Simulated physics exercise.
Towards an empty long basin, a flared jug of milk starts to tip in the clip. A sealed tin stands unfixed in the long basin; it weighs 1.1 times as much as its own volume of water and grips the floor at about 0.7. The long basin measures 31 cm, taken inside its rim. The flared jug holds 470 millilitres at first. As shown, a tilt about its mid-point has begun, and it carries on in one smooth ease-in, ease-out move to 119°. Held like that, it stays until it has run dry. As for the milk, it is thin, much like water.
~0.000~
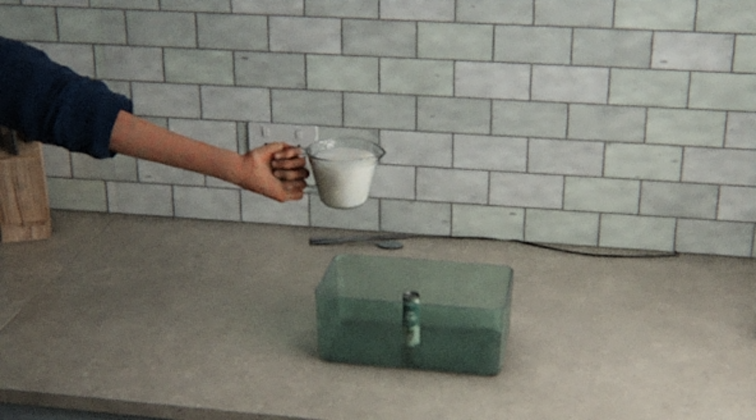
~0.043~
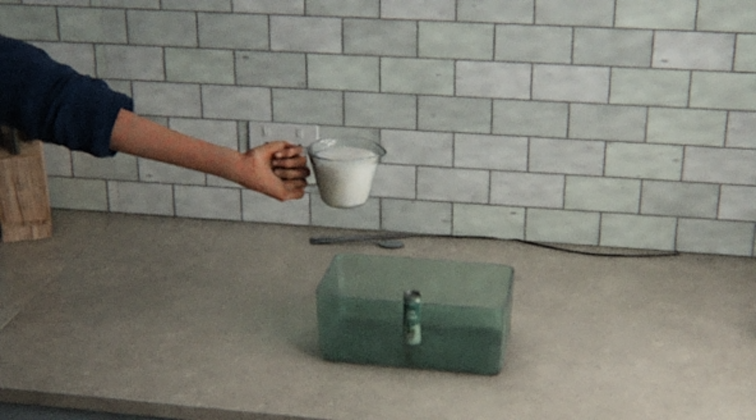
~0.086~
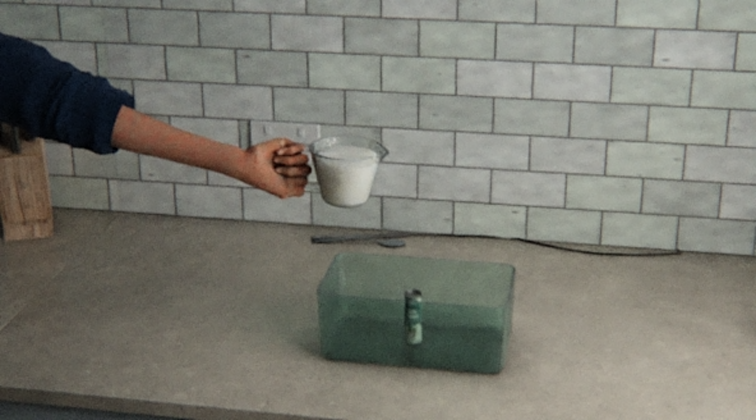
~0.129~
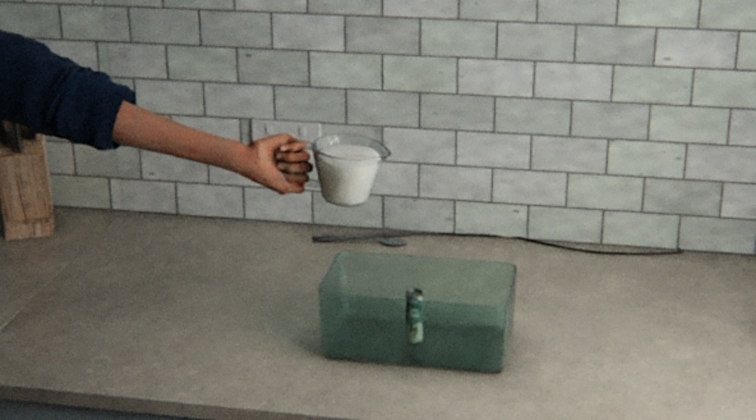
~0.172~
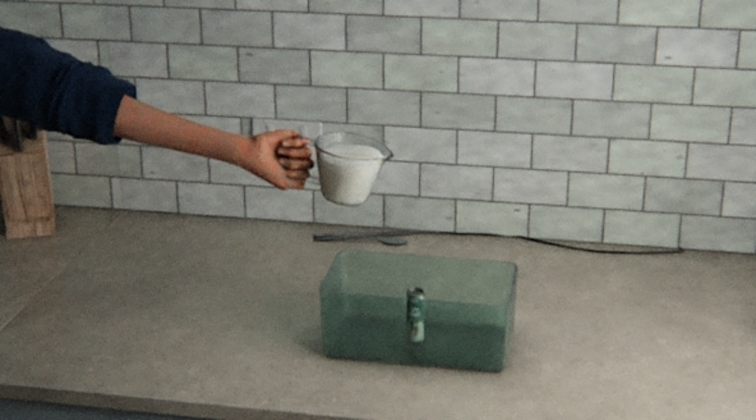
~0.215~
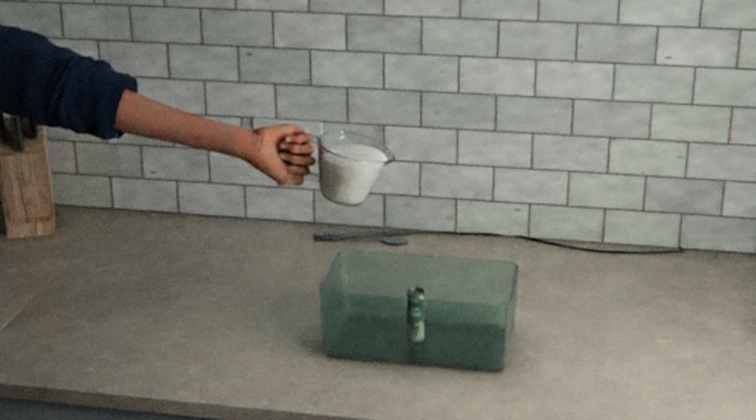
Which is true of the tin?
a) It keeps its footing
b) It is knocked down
It keeps its footing.
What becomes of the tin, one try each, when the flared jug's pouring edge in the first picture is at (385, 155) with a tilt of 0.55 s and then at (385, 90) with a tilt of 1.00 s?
Run one: It tumbles. Run two: It does not tip.
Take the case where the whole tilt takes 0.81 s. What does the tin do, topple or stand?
Outcome - the tin comes down.
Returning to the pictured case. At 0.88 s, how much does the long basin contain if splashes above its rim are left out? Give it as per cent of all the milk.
Roughly 90 %.
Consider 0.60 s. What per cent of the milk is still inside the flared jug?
50 %.
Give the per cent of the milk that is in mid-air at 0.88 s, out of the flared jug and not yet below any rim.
Near 8 per cent, I'd say.
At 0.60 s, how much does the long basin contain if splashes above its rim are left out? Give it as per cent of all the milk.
Near 14 in a hundred.
Then, 0.60 s in, the tilt is 78° and 51 per cent is still to pour; the tin stands where it began.
Then, 0.88 s in, the tilt is 115° and 1 per cent is still to pour; the tin stands where it began.
Then, 1.18 s in, the tilt is 119° and 0 per cent is still to pour; the tin stands where it began.
Then, 1.50 s in, the tilt is 119° and 0 per cent is still to pour; the tin stands where it began.
Finally, the tin stands where it began.
